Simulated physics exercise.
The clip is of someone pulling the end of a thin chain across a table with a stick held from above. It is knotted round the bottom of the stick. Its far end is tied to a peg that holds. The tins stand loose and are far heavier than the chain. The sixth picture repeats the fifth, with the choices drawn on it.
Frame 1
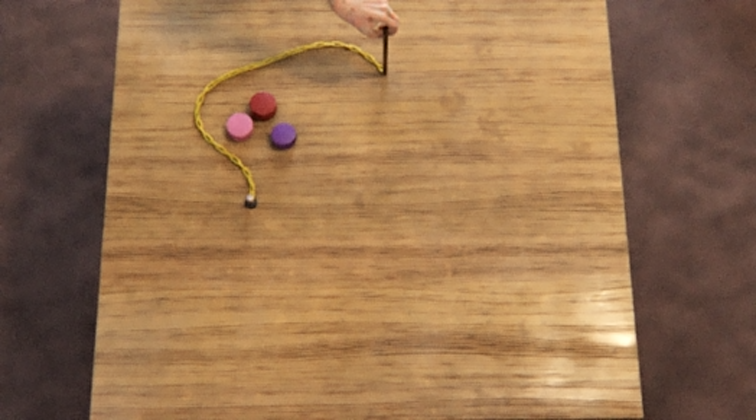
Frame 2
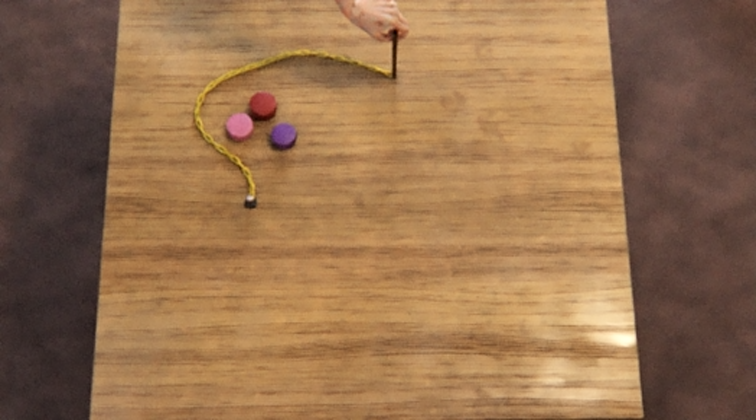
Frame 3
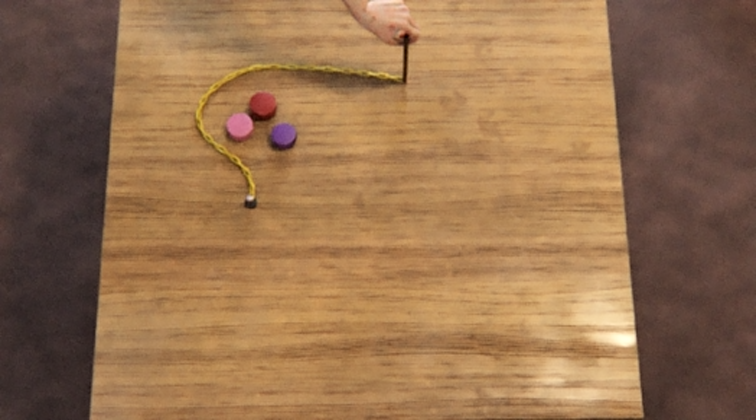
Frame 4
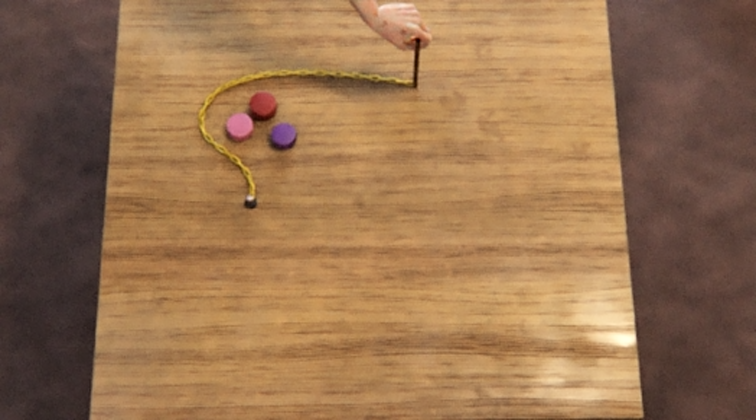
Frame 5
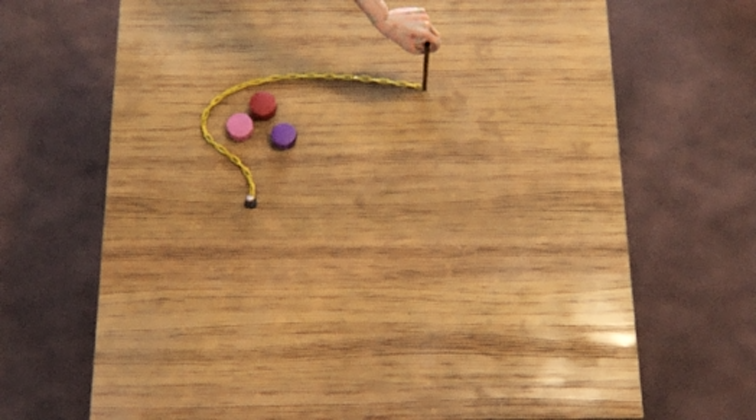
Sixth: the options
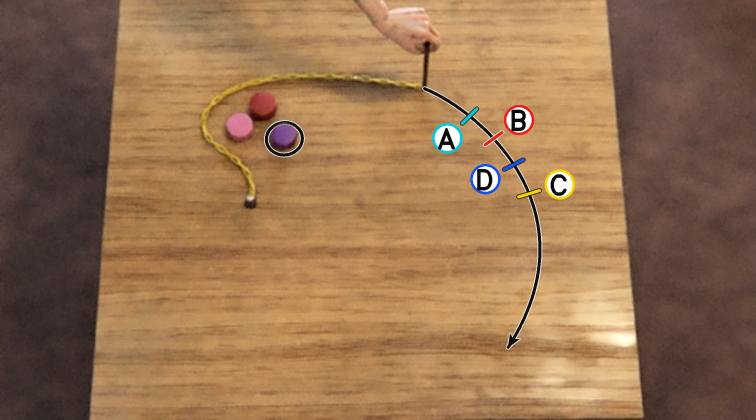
On a wooden table, a hand with a stick drawing one end of a yellow chain rightward past three small tins.
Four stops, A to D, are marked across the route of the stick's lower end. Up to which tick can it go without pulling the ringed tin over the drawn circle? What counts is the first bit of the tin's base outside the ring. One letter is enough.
The farthest safe stop is B.
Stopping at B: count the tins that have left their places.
Two.
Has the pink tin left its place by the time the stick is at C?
Yes.
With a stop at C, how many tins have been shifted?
Three.
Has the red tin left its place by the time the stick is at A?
No.
On the marked copy, A at (470, 116); B at (494, 139); C at (529, 194); D at (514, 165); the ring at (284, 139); the route from (424, 89) via (531, 200) to (508, 348).
With B. Early on, foot of the stick (451, 103); purple tin (284, 136).
Further on, foot of the stick (475, 121); purple tin (284, 136).
At the end, foot of the stick (494, 139); pink tin (252, 131); red tin (272, 116); purple tin (284, 136); the purple tin is still in its ring.
As for the rest, A is safe but short; C drags the ringed tin to (297, 156); D drags the ringed tin to (290, 144).
